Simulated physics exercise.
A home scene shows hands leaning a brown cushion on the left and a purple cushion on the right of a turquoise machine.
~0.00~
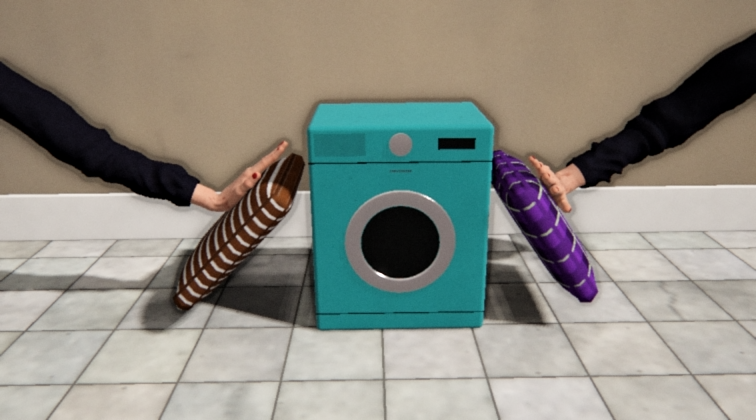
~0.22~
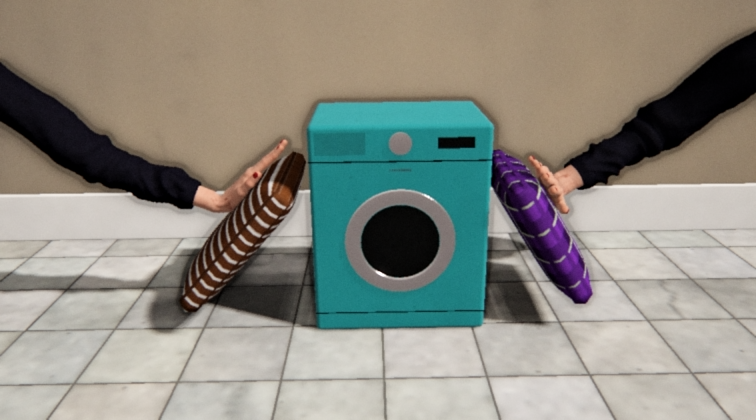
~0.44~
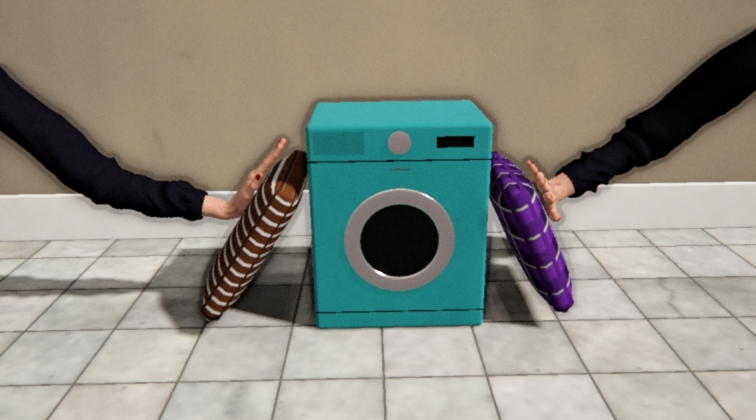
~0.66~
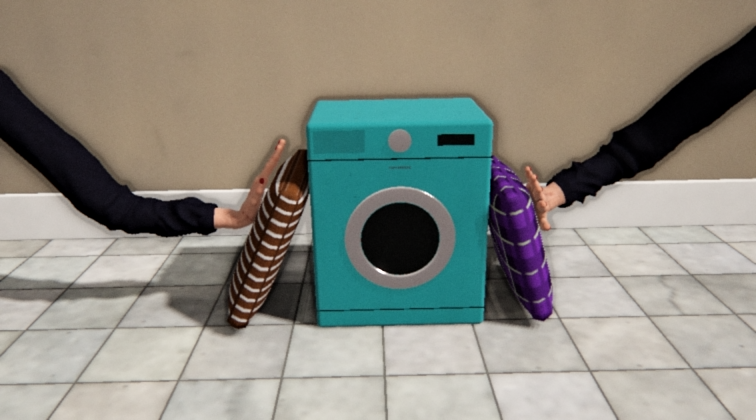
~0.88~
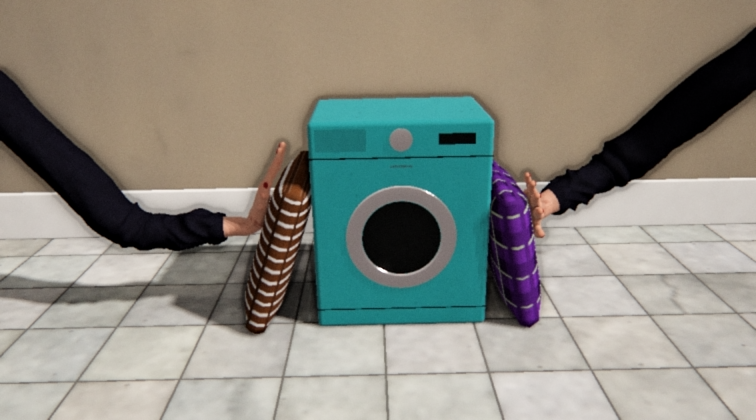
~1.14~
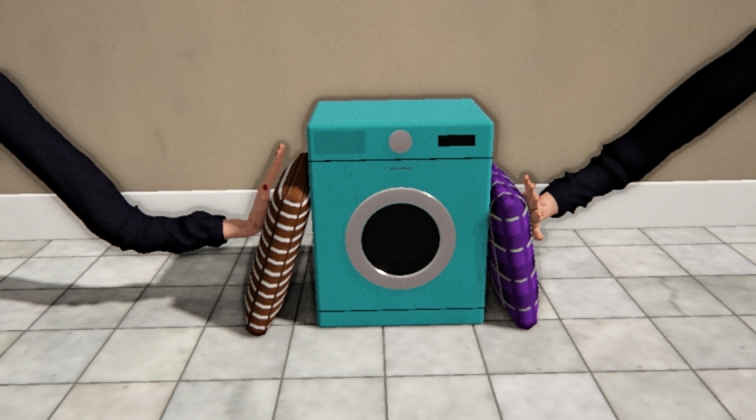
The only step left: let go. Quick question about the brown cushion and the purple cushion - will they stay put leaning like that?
Short answer: The brown cushion stays put; the purple cushion stays put.
After 1.38 s, brown cushion leaning near (285, 239); purple cushion leaning near (504, 240).
At rest, brown cushion leaning near (284, 239); purple cushion leaning near (504, 240). The brown cushion holds its lean and the purple cushion remains propped up.
